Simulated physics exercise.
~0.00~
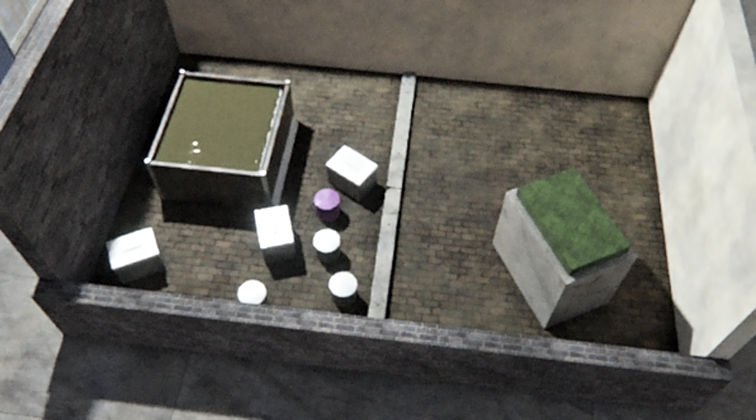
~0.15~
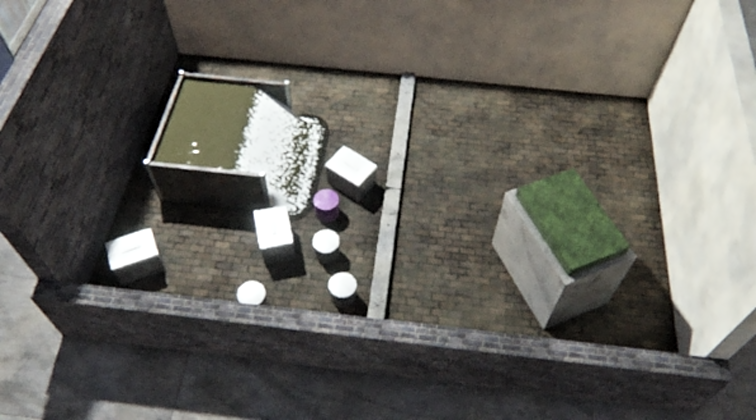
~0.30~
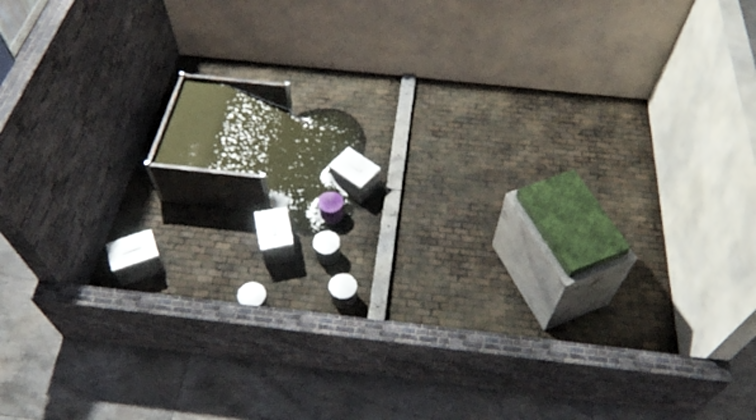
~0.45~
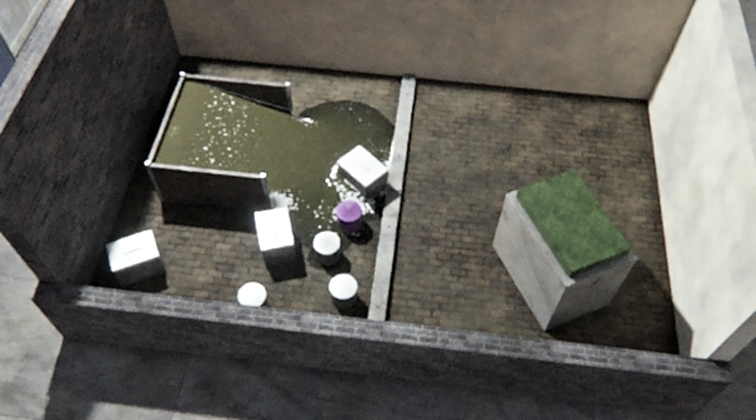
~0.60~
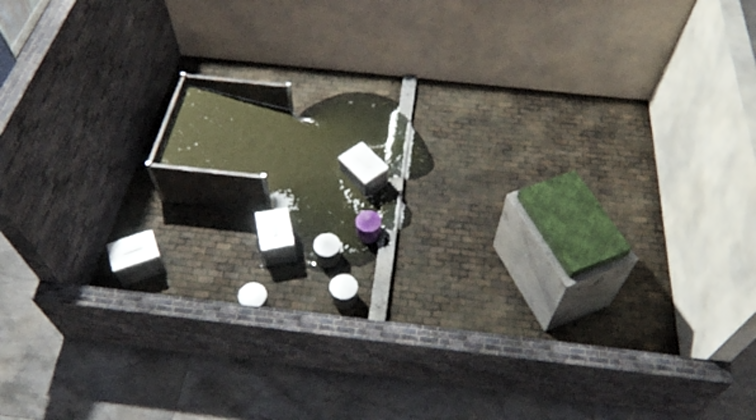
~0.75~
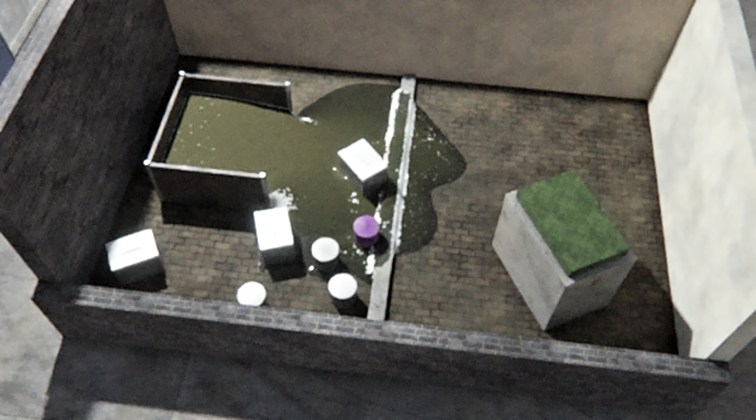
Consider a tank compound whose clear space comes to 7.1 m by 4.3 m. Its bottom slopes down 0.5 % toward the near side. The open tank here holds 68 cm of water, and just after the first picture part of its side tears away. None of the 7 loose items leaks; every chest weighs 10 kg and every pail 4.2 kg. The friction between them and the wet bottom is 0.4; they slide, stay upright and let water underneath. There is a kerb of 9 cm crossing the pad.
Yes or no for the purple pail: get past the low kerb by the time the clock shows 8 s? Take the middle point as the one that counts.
Note, purple pail does not get beyond.
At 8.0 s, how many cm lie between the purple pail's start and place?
200 cm.
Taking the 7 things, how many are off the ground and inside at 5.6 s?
Count: 2.
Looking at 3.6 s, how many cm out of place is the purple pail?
120 cm or so by then.
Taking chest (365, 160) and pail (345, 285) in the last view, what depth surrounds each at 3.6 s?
Depths: Near 6 cm, then near 3 cm.
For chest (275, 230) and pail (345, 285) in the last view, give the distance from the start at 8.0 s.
Respectively 20 and 140 cm.
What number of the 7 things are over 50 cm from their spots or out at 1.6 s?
The number I get is 2.
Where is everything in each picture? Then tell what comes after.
The purple pail at (327, 199), on the bottom; water covers 2.1 m2; 0 of 7 have shifted, in the first frame.
The purple pail at (326, 200), on the bottom; 3.0 m2 under water; 0 of 7 have shifted, in the second frame.
The purple pail at (331, 202) rests on the ground, 6 cm from its start; 3.9 m2 under water; 1 of 7 have shifted, in the third frame.
The purple pail at (349, 211) rests on the ground, 32 cm from its start; water covers 5.1 m2; 2 of 7 have shifted, in the fourth frame.
The purple pail at (369, 221), on the bottom, 61 cm from its start; 6.4 m2 under water; 2 of 7 have shifted, in the fifth frame.
The purple pail at (366, 226), afloat, 65 cm from its start; 7.9 m2 under water; 3 of 7 have shifted, in the sixth frame.
After 1.6 s the purple pail is near (351, 292), 1.4 m from its start, aground; 1 of 7 are over the mark; 0 afloat.
After 3.6 s the purple pail is near (267, 274), 1.3 m from its start, aground; 1 of 7 are over the mark; 2 afloat.
After 5.6 s the purple pail is near (247, 269), 1.4 m from its start, aground; 1 of 7 are over the mark; 2 afloat.
After 8.0 s the purple pail is near (205, 283), 1.8 m from its start, aground; 1 of 7 are over the mark; 3 afloat.
